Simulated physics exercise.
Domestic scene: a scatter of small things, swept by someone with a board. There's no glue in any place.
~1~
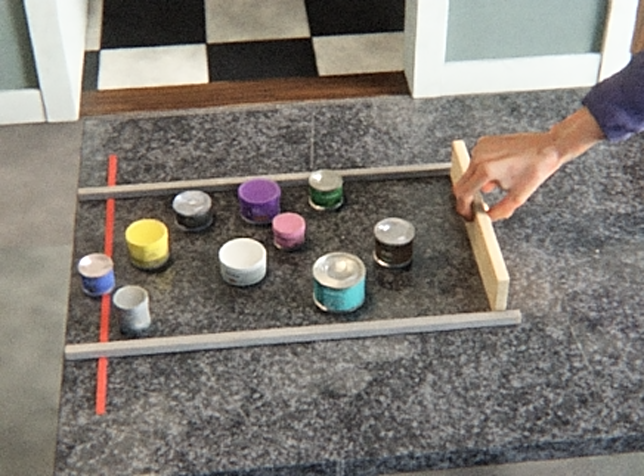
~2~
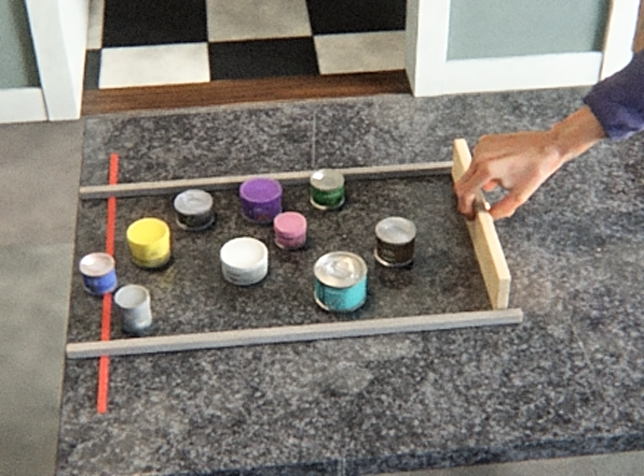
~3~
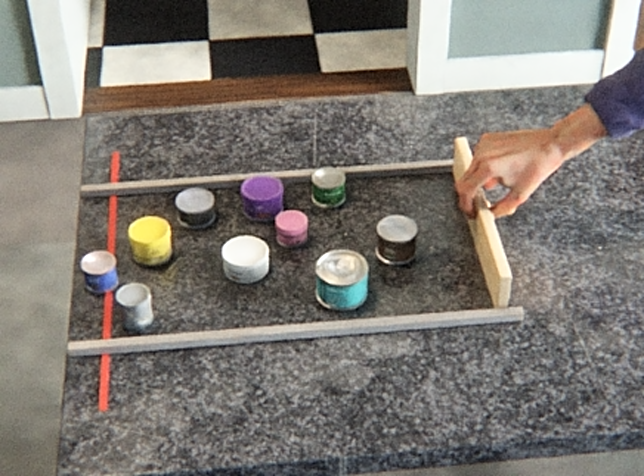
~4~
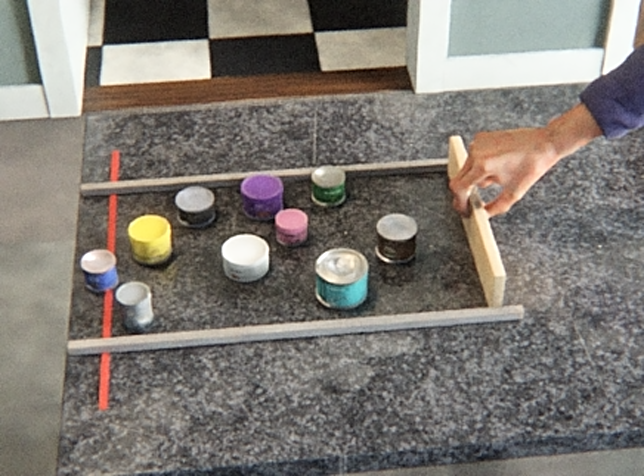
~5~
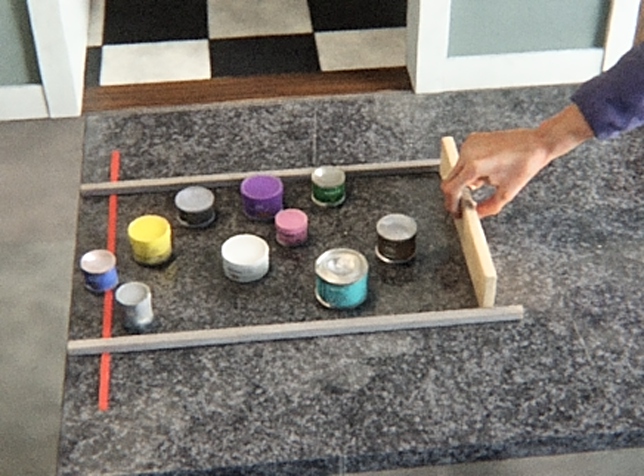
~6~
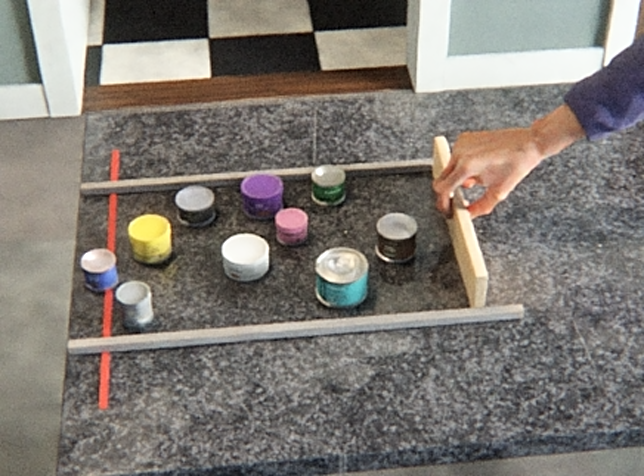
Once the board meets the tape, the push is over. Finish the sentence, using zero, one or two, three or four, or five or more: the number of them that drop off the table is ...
The number that drop off the table is five or more.
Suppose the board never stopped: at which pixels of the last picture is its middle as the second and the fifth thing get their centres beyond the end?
The first one at (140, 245), the next at (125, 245).
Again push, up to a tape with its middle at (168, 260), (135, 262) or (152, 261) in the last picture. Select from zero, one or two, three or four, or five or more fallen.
In turn: Not one, 1 or 2, just one or two.
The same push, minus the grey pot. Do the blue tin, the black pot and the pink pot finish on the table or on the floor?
Blue tin - gone; black pot - gone; pink pot - safe.
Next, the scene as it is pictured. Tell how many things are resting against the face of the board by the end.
I count 5 of them.
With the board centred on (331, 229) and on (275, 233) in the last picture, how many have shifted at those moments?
By then 3, and 7.
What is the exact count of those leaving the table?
Taken together, the number is 5.
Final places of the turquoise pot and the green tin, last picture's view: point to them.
In the last picture they sit at about (80, 301) and about (95, 196).
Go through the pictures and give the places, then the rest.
Blue tin (97, 275); grey pot (132, 310); yellow pot (148, 245); board (477, 223); tape (107, 269), in the first picture.
Grey pot (134, 309); turquoise pot (340, 282), in the second picture.
Yellow pot (151, 242); board (480, 220), in the third picture.
Blue tin (100, 271); green tin (328, 186), in the fourth picture.
Grey pot (135, 306); brown tin (396, 239), in the fifth picture.
Blue tin (100, 271); grey pot (135, 305); yellow pot (151, 240); board (458, 219); tape (110, 264), in the sixth picture.
Soon after, none off yet; blue tin at rest near (100, 271); grey pot at rest near (135, 305); yellow pot at rest near (151, 240).
Then, none off yet; blue tin moved about its own width near (75, 271); grey pot moved about its own width near (107, 311); yellow pot moved about its own width near (120, 244).
By the end, the number that fall off is five or more; fallen, white tub, black pot, yellow pot, grey pot and blue tin.
